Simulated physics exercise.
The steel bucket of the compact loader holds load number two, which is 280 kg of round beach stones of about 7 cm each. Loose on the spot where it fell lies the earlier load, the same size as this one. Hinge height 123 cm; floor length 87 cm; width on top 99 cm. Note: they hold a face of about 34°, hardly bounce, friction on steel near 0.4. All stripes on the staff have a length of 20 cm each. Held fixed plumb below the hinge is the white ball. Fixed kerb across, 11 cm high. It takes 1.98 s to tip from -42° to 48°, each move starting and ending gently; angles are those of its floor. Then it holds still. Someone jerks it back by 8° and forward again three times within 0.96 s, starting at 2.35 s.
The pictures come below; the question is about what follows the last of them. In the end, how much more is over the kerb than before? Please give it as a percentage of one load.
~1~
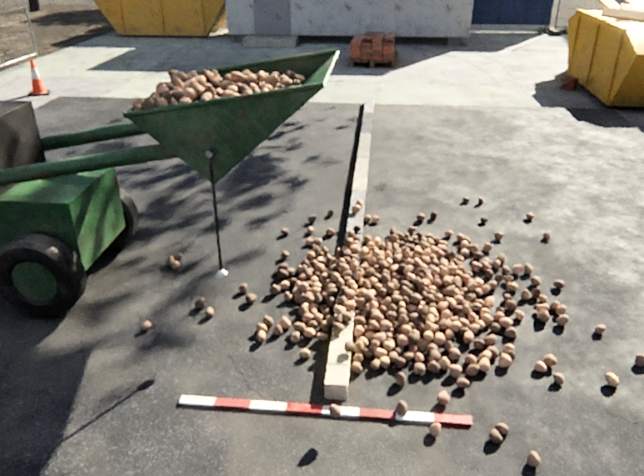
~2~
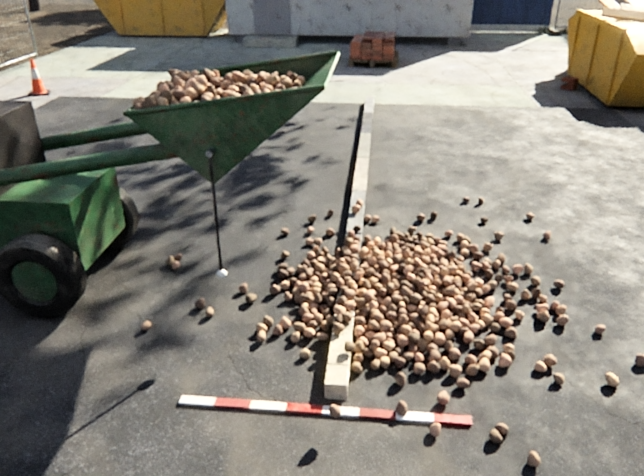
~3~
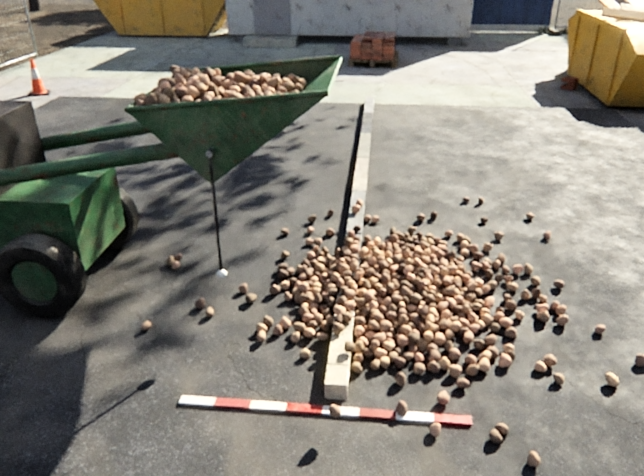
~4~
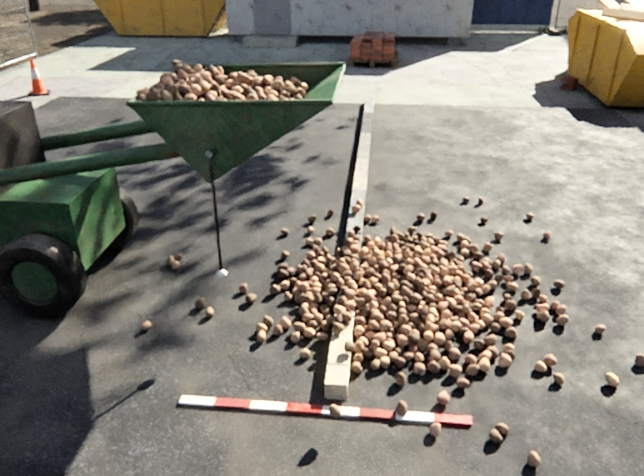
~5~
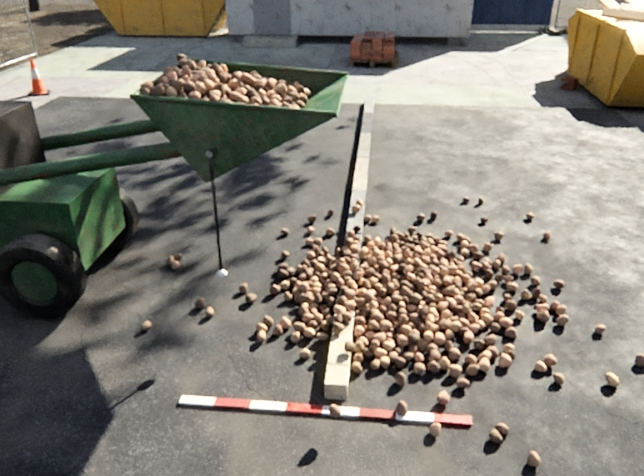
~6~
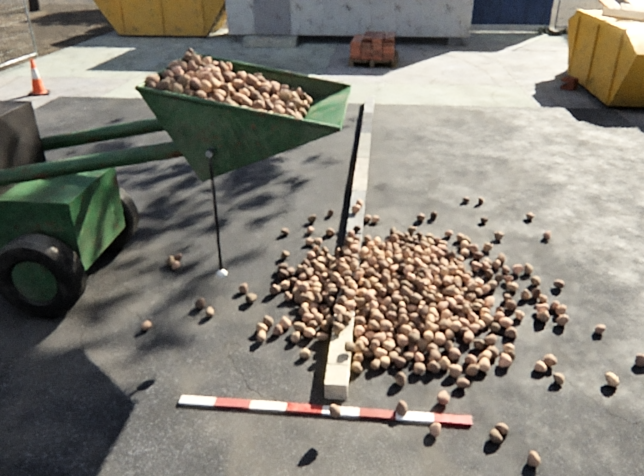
By the end about 52 per cent more lies there.
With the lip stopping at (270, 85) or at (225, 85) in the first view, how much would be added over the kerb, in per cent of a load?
About 10 per cent for the first, 0 per cent for the second.
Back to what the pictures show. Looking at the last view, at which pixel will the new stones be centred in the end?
Middle: Approx. (360, 276) px.
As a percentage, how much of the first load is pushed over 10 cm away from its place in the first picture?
I'd say roughly 20 per cent of them.
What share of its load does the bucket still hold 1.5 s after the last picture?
Reading: Near 5 % of the load.
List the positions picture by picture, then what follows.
The first picture shows lip at (324, 85), floor tilted -42°, highest stones at (226, 78). The earlier load is highest near (350, 272), 17 cm above ground level, 22 % on this side of the kerb, 78 % over the kerb.
In the second picture, the bucket is at -41°, its lip at (325, 87); the top of the load is at (226, 78).
In the third picture, the bucket is at -38°, its lip at (328, 93); the top of the load is at (208, 76).
The fourth picture shows lip at (332, 102), floor tilted -34°, highest stones at (188, 72).
The fifth picture shows lip at (337, 115), floor tilted -29°, highest stones at (189, 68).
In the sixth picture, the bucket is at -22°, its lip at (340, 129); the top of the load is at (190, 63).
Then, 0.9 s after the last picture the floor is at 34°; in per cent of one load, 89 in the bucket, 33 on this side of the kerb, 78 over the kerb; the foremost stones are at (587, 293).
Then, 1.5 s after the last picture the floor is at 48°; in per cent of one load, 3 in the bucket, 77 on this side of the kerb, 121 over the kerb; the foremost stones are at (587, 293).
Then, 3.2 s after the last picture the floor is at 48°; in per cent of one load, 0 in the bucket, 70 on this side of the kerb, 130 over the kerb; the foremost stones are at (599, 304).
Then, 5.6 s after the last picture the floor is at 48°; in per cent of one load, 0 in the bucket, 70 on this side of the kerb, 130 over the kerb; the foremost stones are at (599, 304). Net gain over the kerb, 52.
